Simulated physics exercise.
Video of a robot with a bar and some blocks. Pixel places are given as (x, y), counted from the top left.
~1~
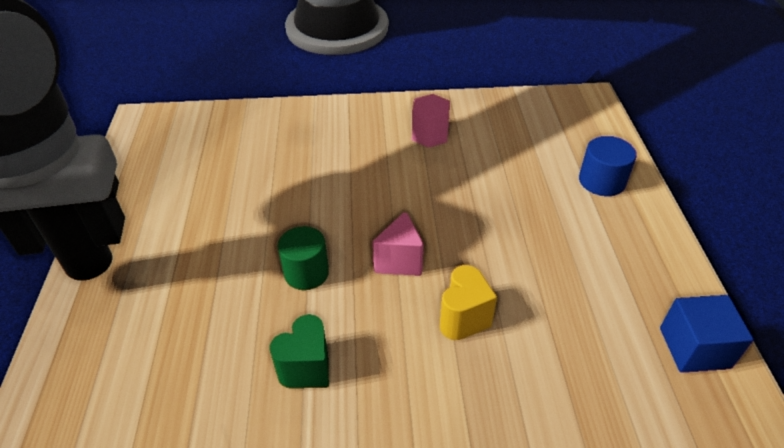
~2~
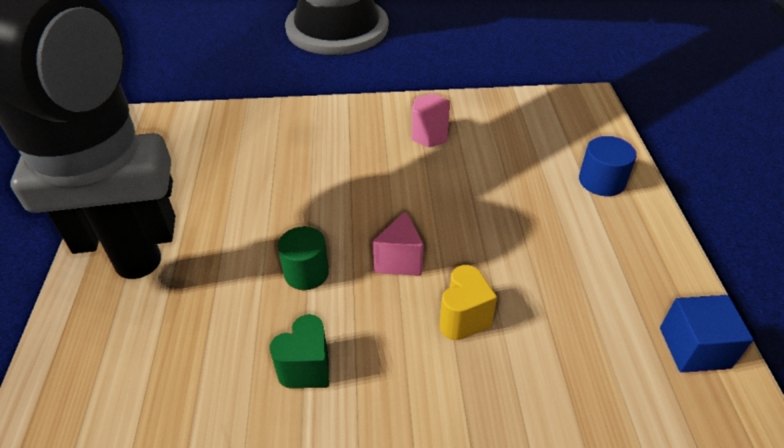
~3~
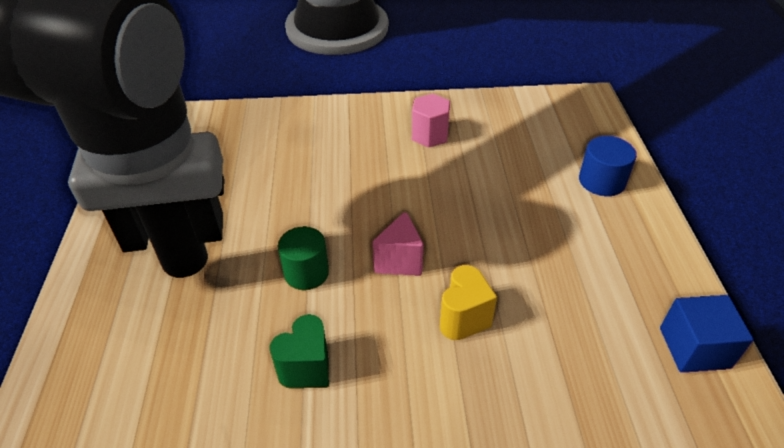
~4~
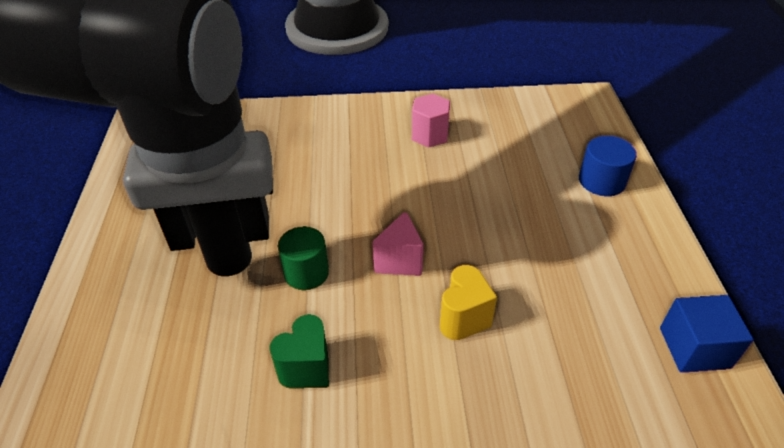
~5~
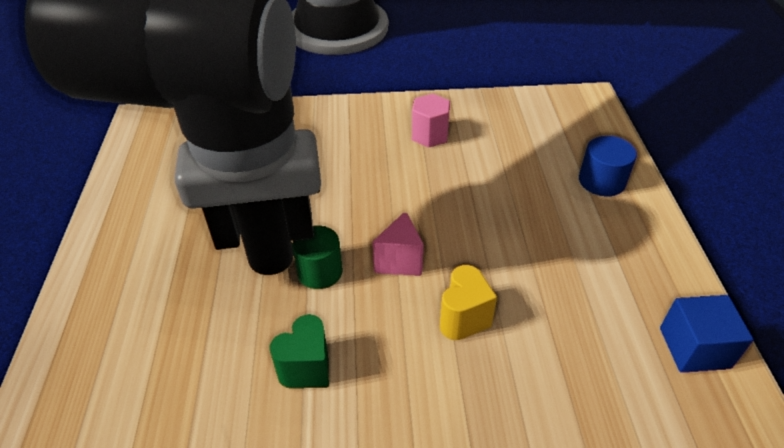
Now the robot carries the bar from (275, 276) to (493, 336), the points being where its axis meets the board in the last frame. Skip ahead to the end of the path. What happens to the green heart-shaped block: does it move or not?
Well, the green heart-shaped block holds its place.
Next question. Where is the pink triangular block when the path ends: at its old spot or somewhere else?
It is no longer where it was.
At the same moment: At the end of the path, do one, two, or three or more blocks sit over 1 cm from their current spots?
It displaces three or more.
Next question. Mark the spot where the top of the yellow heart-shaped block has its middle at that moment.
For the centre of its top, I'd go with (542, 301).
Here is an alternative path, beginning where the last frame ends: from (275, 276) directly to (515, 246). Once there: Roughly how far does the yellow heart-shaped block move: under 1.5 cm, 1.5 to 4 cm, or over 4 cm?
The smallest band: Under 1.5 cm.
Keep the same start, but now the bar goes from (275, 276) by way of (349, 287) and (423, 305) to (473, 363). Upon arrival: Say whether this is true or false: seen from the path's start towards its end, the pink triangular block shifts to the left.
It is true.
On the path given first. One third of the way, bar (343, 278); green round block (377, 239); pink triangular block (416, 232), turned 35° anticlockwise.
Two thirds of the way, bar (417, 298); green round block (390, 238); pink triangular block (428, 230), turned 45° anticlockwise.
At the end, bar (496, 320); green heart-shaped block unmoved; green round block (390, 238); pink triangular block (428, 230), turned 45° anticlockwise; yellow heart-shaped block (542, 301), turned 30° anticlockwise.
